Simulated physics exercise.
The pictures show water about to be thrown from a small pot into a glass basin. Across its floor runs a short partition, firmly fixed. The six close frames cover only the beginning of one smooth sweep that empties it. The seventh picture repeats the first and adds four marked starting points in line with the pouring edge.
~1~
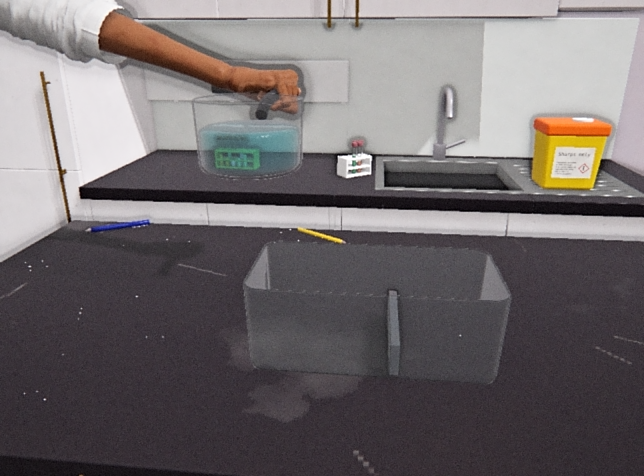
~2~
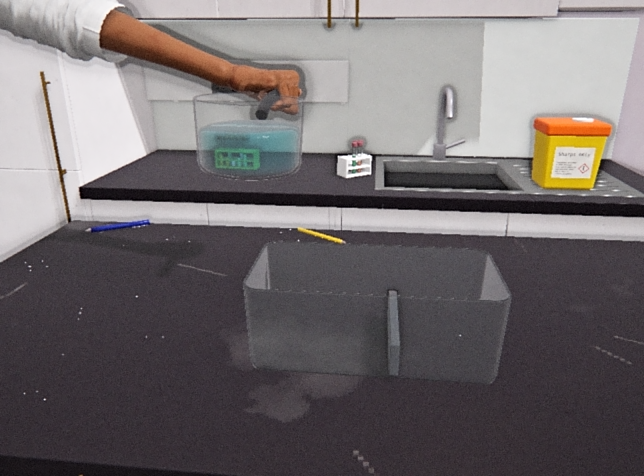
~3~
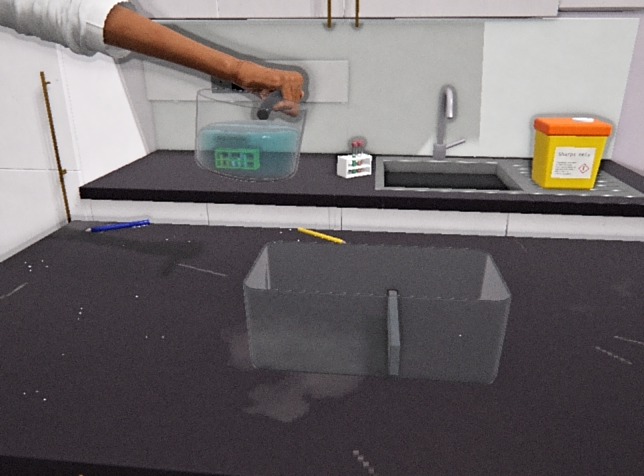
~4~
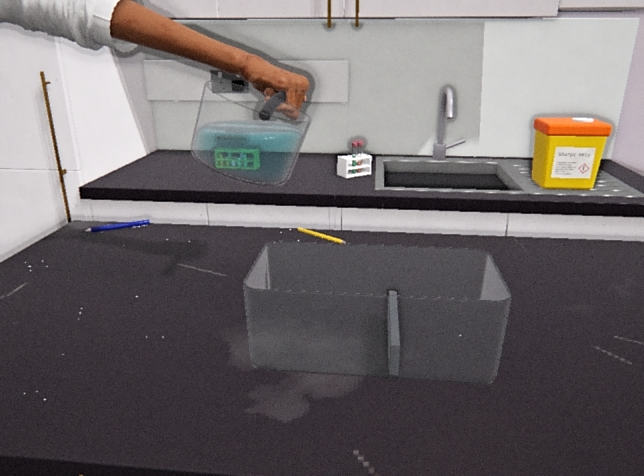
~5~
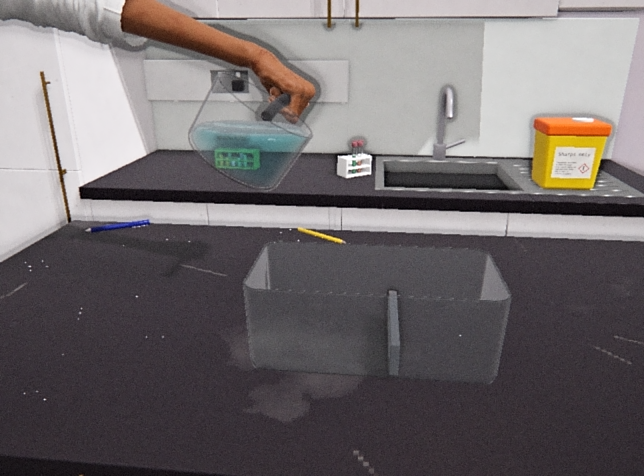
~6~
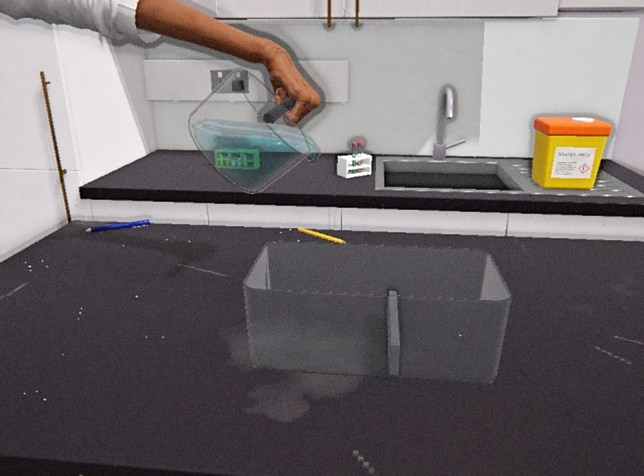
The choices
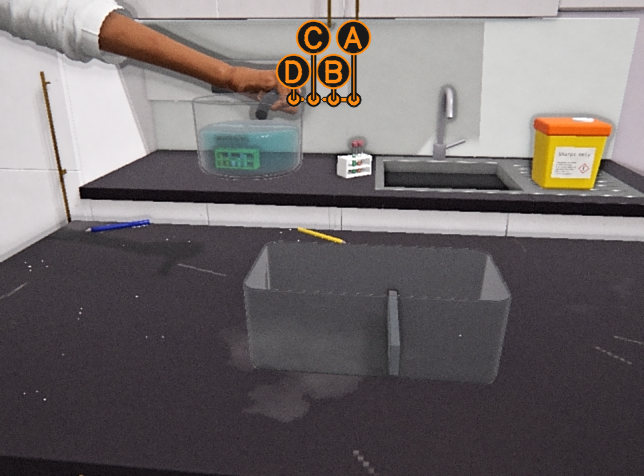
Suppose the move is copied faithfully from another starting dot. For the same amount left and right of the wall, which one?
The best spot is A.
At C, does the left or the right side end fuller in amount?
The left one.
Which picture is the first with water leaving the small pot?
In picture 6.
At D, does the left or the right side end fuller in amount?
The left side.
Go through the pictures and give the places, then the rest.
The first frame shows upright, lip at (300, 99); basin from (251, 364) to (495, 380); top of the wall at (394, 315); nothing has left yet.
The second frame shows tipped about 2°, lip at (301, 101); nothing has left yet.
The third frame shows tipped about 9°, lip at (305, 108); nothing has left yet.
The fourth frame shows tipped about 20°, lip at (309, 120); nothing has left yet.
The fifth frame shows tipped about 34°, lip at (311, 135); nothing has left yet.
The sixth frame shows tipped about 50°, lip at (308, 152); water is over the lip, down to (312, 160).
In orange, A at (353, 99); B at (333, 99); C at (313, 99); D at (293, 99).
Choosing A, about 50 % ends left of the wall and 49 % right of it.
Choosing B, about 80 % ends left of the wall and 17 % right of it; 3 % is lost outside.
Choosing C, about 92 % ends left of the wall and 5 % right of it; 3 % is lost outside.
Choosing D, about 92 % ends left of the wall and 6 % right of it.
